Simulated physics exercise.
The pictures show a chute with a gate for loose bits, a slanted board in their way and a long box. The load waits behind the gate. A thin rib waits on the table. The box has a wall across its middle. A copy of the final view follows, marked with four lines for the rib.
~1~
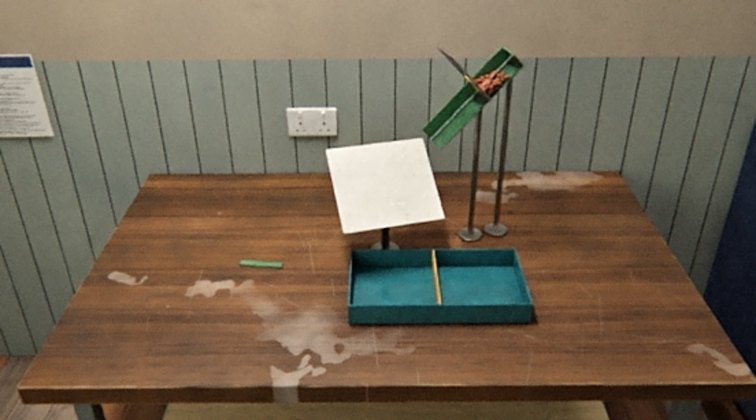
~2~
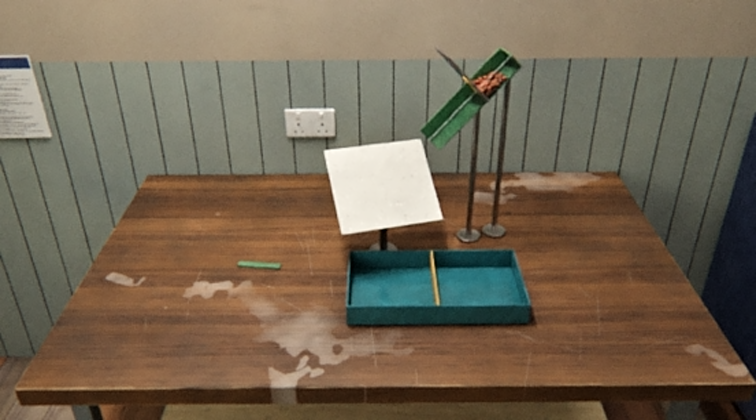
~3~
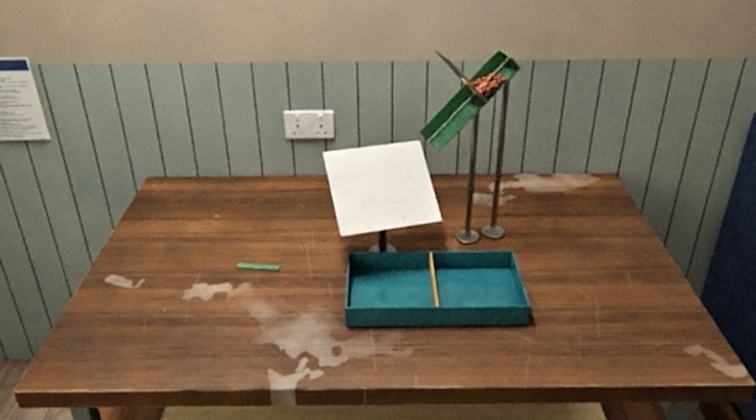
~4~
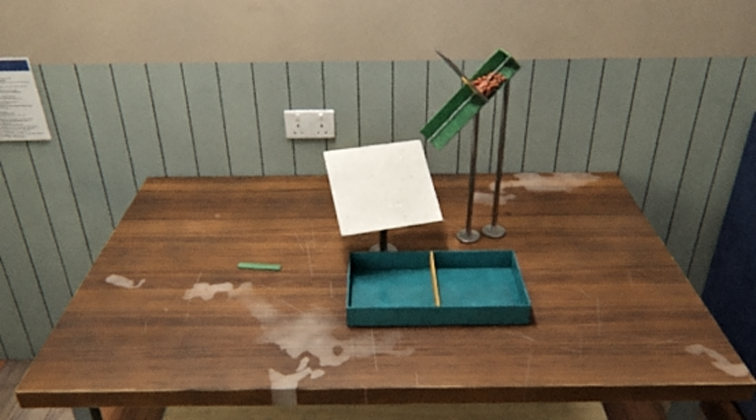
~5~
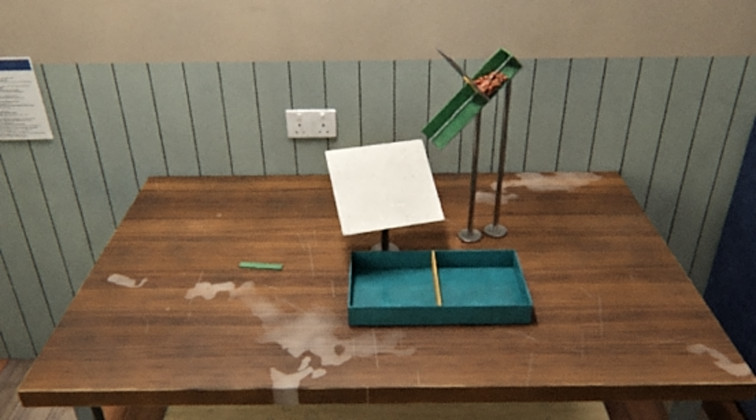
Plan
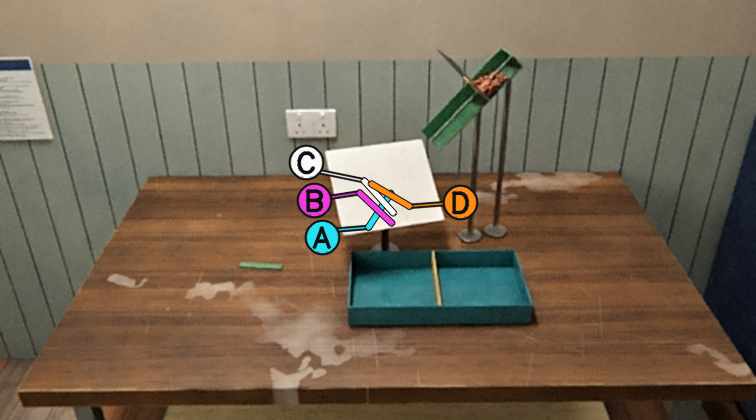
The footage shows a raised green chute holding reddish bits behind a gate, a tilted white board and a divided teal box on a wooden table, with a thin green strip lying nearby; apart from slight camera shifts, nothing moves.
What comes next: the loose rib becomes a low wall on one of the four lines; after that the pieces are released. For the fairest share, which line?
Take D.
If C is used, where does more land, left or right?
Left.
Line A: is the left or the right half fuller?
More lands on the left.
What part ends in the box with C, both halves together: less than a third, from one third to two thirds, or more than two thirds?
It is more than two thirds.
On the marked copy, line A from (390, 193) to (368, 227); line B from (359, 192) to (391, 223); line C from (364, 180) to (393, 212); line D from (371, 183) to (409, 206).
Choosing A, of what is caught, all but a few in the left half, only a few in the right.
Choosing B, of what is caught, all but a few in the left half, only a few in the right.
Choosing C, of what is caught, all but a few in the left half, a small share in the right.
Choosing D, of what is caught, close to a third in the left half, close to two thirds in the right.
